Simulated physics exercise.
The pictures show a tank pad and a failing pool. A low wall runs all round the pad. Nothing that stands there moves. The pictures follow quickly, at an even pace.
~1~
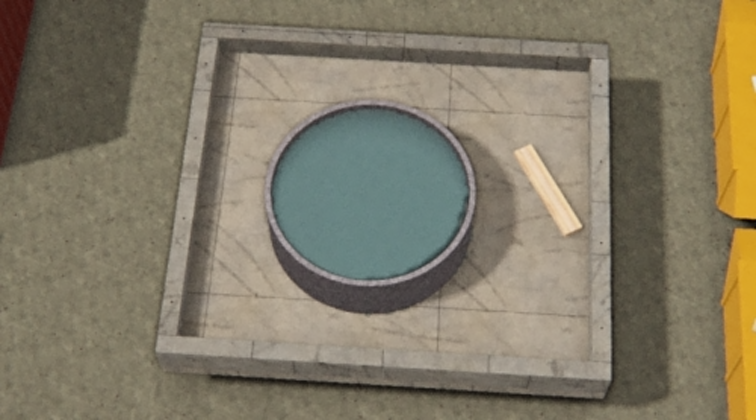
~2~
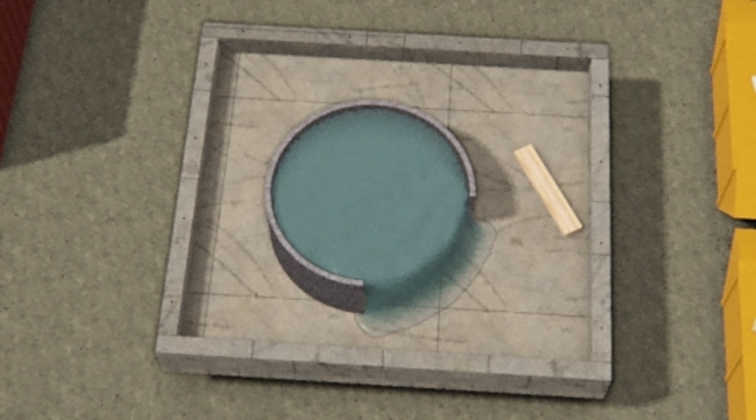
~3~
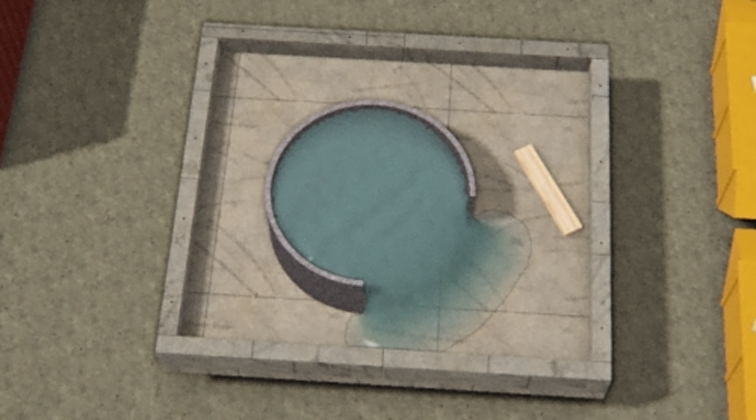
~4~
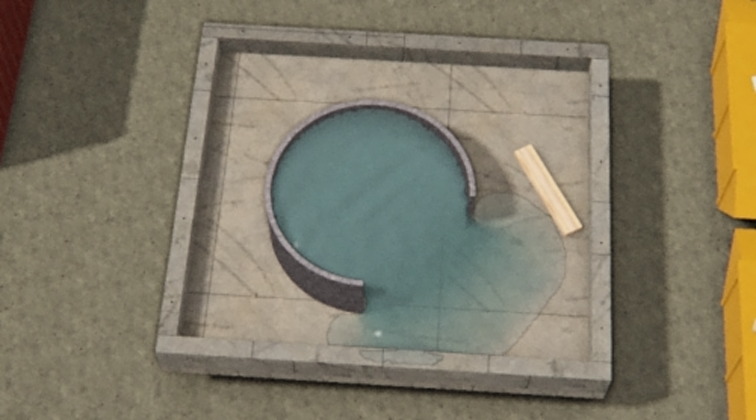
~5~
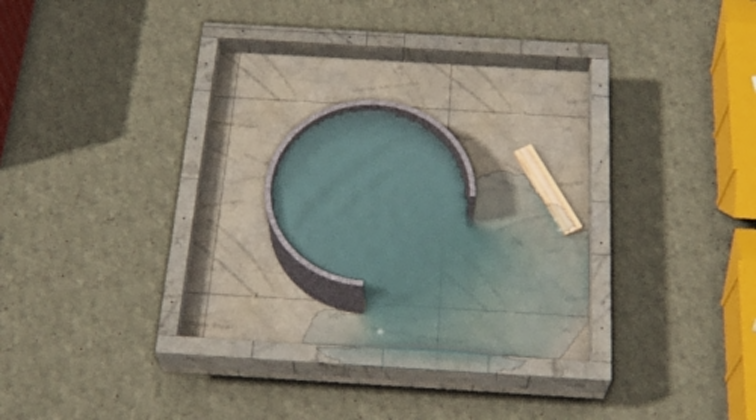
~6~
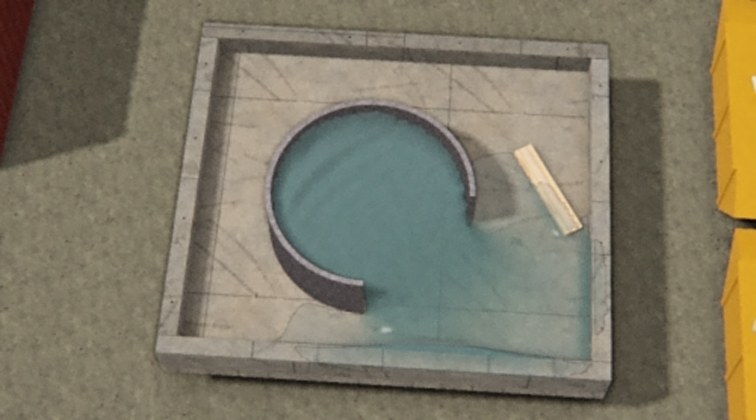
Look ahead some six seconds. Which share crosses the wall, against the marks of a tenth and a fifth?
Over the wall goes between a tenth and a fifth.
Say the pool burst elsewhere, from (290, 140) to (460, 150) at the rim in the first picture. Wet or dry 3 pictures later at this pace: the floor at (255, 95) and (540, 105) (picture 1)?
In that order: Under water, under water.
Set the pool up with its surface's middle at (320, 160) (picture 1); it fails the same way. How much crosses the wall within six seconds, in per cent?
Some 10 per cent.
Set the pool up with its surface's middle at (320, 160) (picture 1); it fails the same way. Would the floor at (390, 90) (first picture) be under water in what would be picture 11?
There: Free of water.
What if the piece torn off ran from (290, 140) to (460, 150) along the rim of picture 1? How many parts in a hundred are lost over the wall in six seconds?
Near 10 in a hundred.
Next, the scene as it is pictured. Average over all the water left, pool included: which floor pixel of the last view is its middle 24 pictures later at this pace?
Close to (425, 227).
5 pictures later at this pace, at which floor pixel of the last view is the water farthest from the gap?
At about (182, 345).
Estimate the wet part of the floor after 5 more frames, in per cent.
Some 45 per cent.
A moment on, water covers 35 % of the floor; the low wall has let 1 % over.
Next, water covers 40 % of the floor; the low wall has let 3 % over.
Then, water covers 55 % of the floor; the low wall has let 13 % over.
Later, water covers 75 % of the floor; the low wall has let 15 % over.
In the end, water covers 75 % of the floor; the low wall has let 15 % over.
